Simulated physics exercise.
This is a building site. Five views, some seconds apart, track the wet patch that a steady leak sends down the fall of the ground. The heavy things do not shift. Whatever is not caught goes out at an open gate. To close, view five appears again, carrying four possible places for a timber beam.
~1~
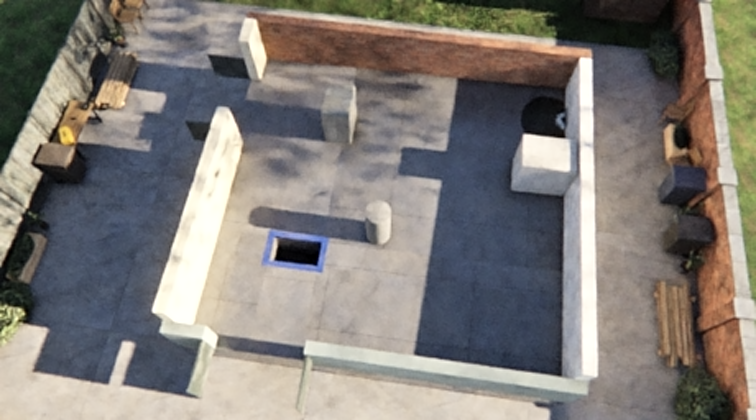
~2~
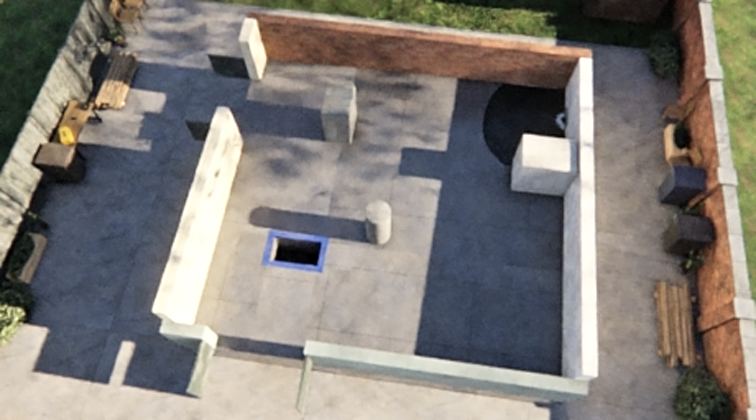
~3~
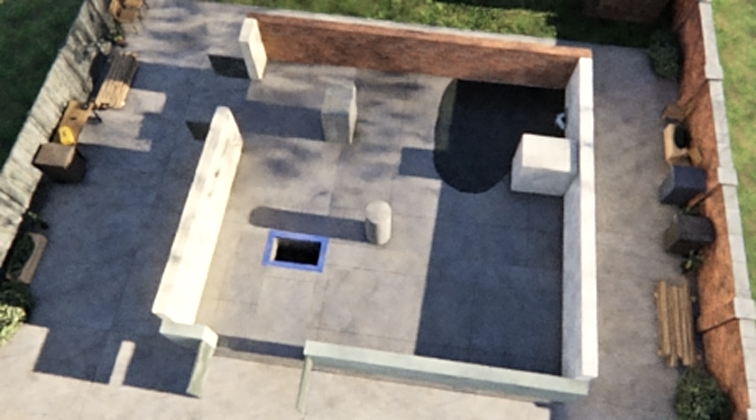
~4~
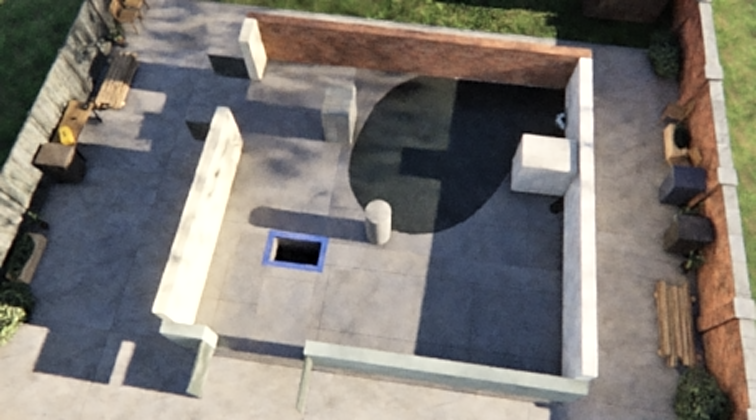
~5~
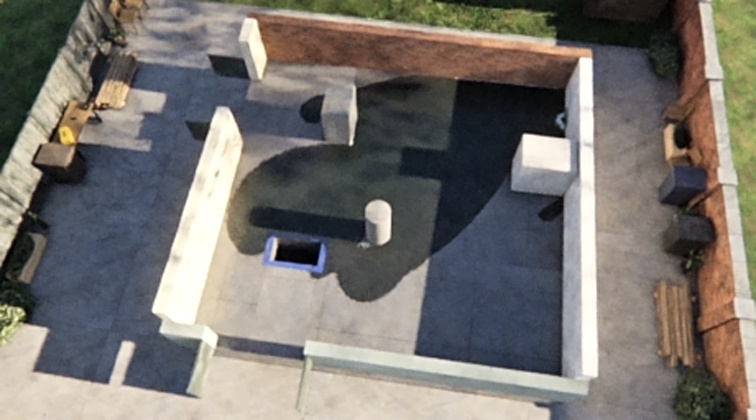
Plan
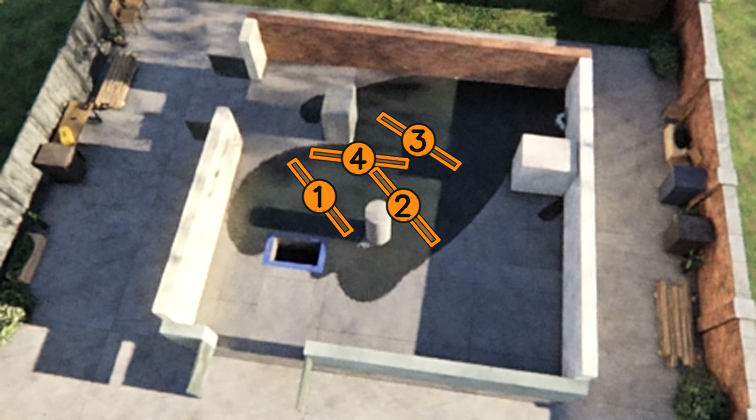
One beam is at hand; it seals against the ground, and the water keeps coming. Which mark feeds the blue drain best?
4.
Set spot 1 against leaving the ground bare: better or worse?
Worse.
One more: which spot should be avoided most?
1.
On the marked copy, 1 from (292, 161) to (348, 232); 2 from (373, 170) to (435, 242); 3 from (380, 116) to (457, 166); 4 from (311, 153) to (406, 163).
With 1, about 6 % of the stream runs into the blue drain, about 93 % out by the gates.
With 2, about 10 % of the stream runs into the blue drain, about 89 % out by the gates.
With 3, about 10 % of the stream runs into the blue drain, about 89 % out by the gates.
With 4, about 21 % of the stream runs into the blue drain, about 78 % out by the gates.
